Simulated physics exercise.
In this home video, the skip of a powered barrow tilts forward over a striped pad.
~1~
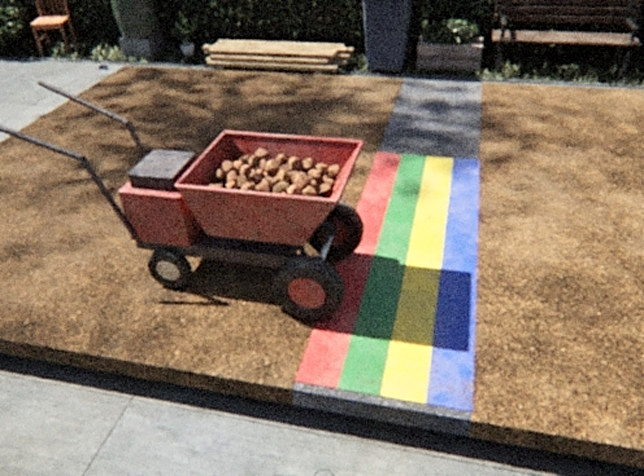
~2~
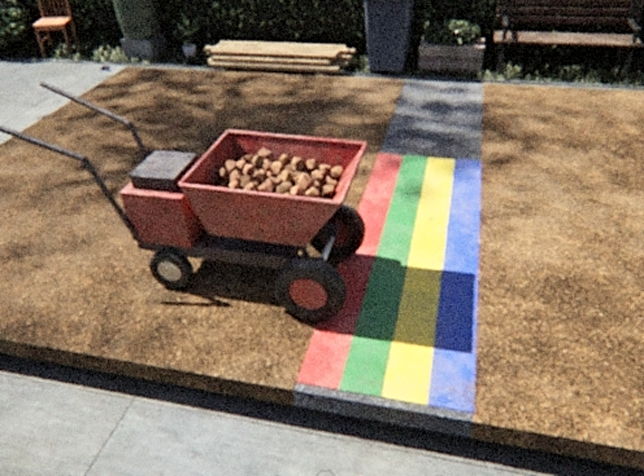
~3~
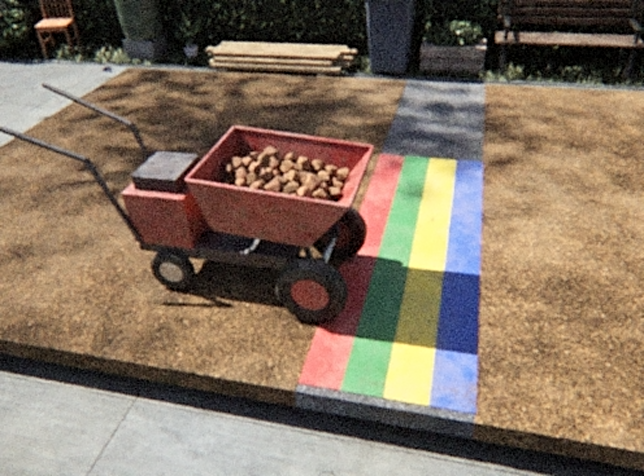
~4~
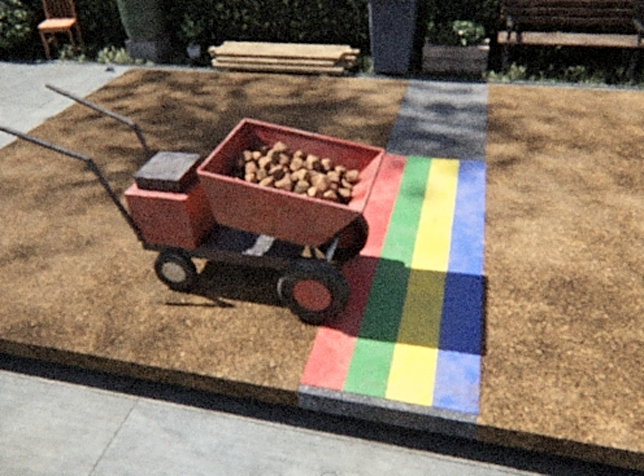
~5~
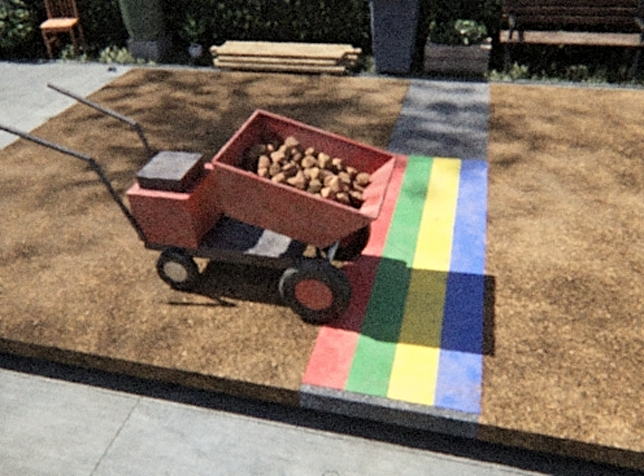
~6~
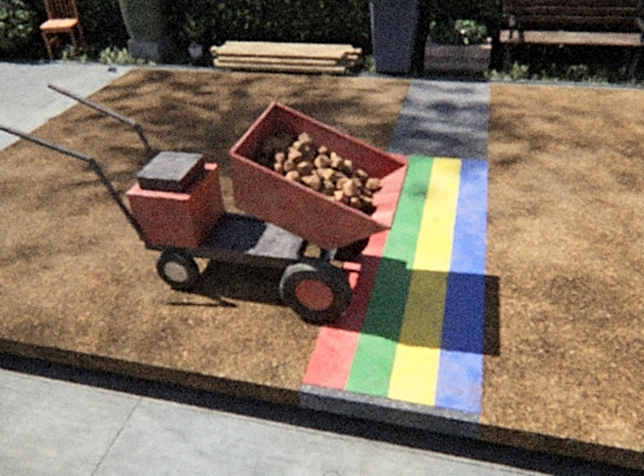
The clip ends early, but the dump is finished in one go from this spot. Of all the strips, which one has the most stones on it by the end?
Most stones end on the blue strip.
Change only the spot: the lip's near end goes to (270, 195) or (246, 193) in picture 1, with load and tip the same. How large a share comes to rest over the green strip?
That comes to some 20 in a hundred for the first try and some 30 in a hundred for the second.
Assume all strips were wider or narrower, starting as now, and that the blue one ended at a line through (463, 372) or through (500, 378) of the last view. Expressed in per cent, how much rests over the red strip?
0 and 0 in a hundred.
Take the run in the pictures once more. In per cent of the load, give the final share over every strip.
Red strip 0 %, green strip 0 %, yellow strip 5 %, blue strip 30 %.
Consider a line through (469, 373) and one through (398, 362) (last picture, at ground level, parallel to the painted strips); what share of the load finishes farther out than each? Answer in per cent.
Result, first then second: 40 %, 70 %.
Shortly afterwards, skip tipped steeply; the whole lot in the skip.
Next, skip tipped right over; the bulk in the skip; only a few over the yellow strip; near a quarter over the blue strip; only a few off the paint.
Some moments later, skip tipped right over; near a third in the skip; a little over the yellow strip; near a quarter over the blue strip; near a third off the paint.
In the end, skip tipped right over; near a third in the skip; none at all over the red strip; none at all over the green strip; a little over the yellow strip; near a quarter over the blue strip; near a third off the paint.
